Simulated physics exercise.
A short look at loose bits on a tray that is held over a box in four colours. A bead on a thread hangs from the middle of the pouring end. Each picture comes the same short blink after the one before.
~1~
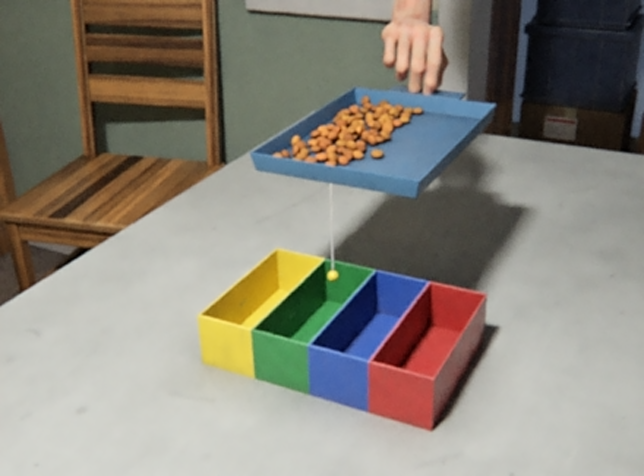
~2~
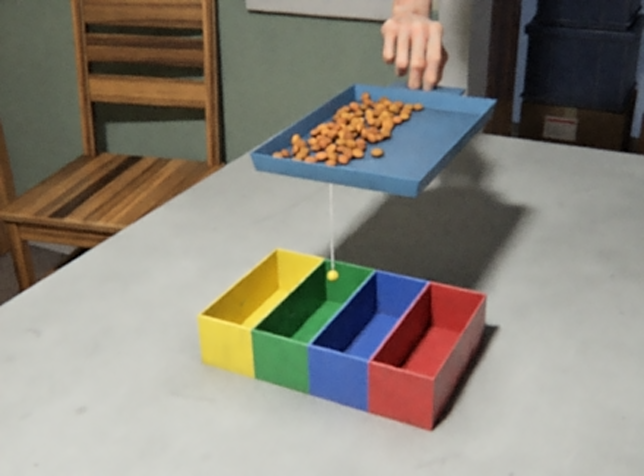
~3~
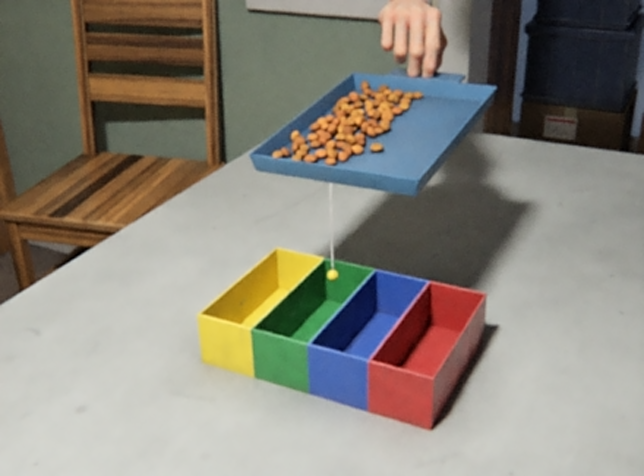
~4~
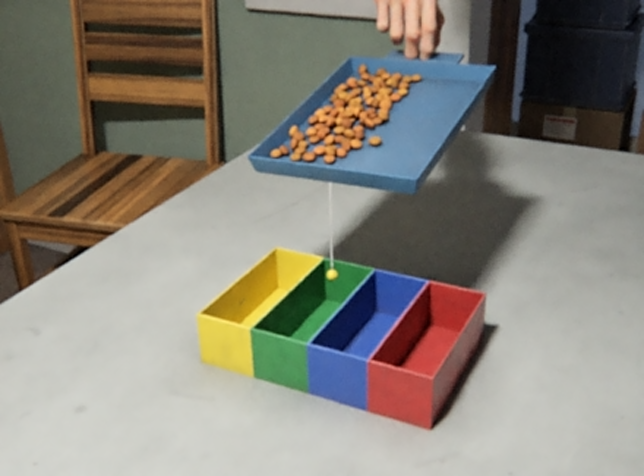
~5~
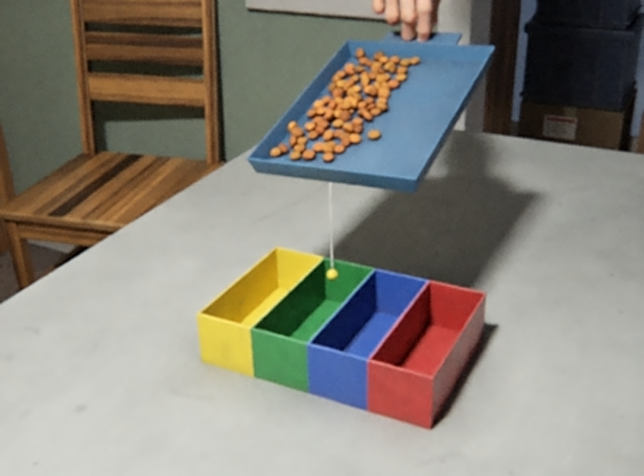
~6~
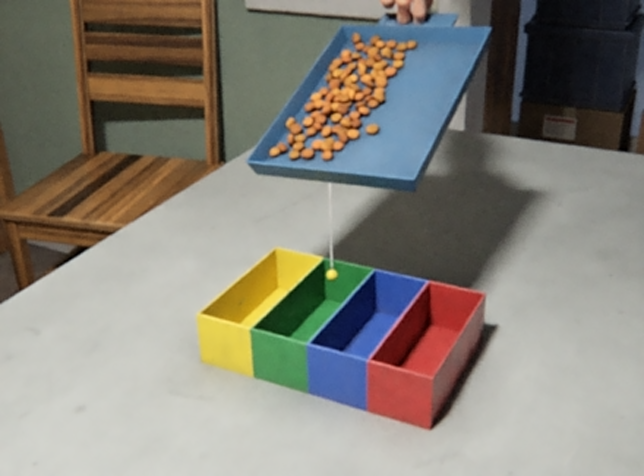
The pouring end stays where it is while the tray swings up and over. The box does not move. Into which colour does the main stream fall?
The yellow one ends fullest.
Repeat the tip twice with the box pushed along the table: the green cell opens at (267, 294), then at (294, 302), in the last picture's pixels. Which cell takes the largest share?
In turn: The green one; yellow.
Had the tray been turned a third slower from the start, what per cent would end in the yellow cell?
It comes to 60 per cent or so.
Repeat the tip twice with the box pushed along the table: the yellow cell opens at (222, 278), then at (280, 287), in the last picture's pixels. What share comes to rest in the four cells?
Near 100 % and 70 %.
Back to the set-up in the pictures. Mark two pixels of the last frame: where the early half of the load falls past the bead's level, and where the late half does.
Early half (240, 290), late half (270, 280).
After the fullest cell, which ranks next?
Next in line is the green cell.
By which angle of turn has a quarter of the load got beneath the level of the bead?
Around 80° of tilt.
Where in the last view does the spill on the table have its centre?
Around (109, 421).
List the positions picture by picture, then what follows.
In the first frame, corners of the pouring end at (255, 152) and (417, 179), level; middle of the load at (353, 130), bits of cat kibble; bead on its thread at (333, 276); yellow cell at (226, 342); green cell at (280, 357); blue cell at (339, 373); red cell at (401, 391).
In the second frame, corners of the pouring end at (255, 153) and (417, 178), level; middle of the load at (353, 128).
In the third frame, corners of the pouring end at (254, 153) and (416, 177), tipped barely, lowest at the left corner; middle of the load at (353, 121).
In the fourth frame, corners of the pouring end at (253, 155) and (414, 176), tipped a little, lowest at the left corner; middle of the load at (351, 111).
In the fifth frame, corners of the pouring end at (252, 157) and (413, 176), tipped clearly, lowest at the left corner; middle of the load at (349, 101).
In the sixth frame, corners of the pouring end at (251, 159) and (411, 176), tipped clearly, lowest at the left corner; middle of the load at (347, 92); yellow cell at (225, 341); green cell at (279, 356); blue cell at (337, 372); red cell at (399, 390).
Soon, tray tipped steeply; nearly all on the tray; a stray few falling or outside the box.
A while on, tray tipped past a quarter turn; about a third on the tray; about a third in the yellow cell; a small part in the green cell; a stray few in the blue cell; a small part falling or outside the box.
Towards the end, tray tipped past a quarter turn; about two thirds in the yellow cell; about a quarter in the green cell; a stray few in the blue cell; a small part falling or outside the box.
Finally, tray tipped past a quarter turn; about two thirds in the yellow cell; about a quarter in the green cell; a stray few in the blue cell; none in the red cell; a small part outside the box.
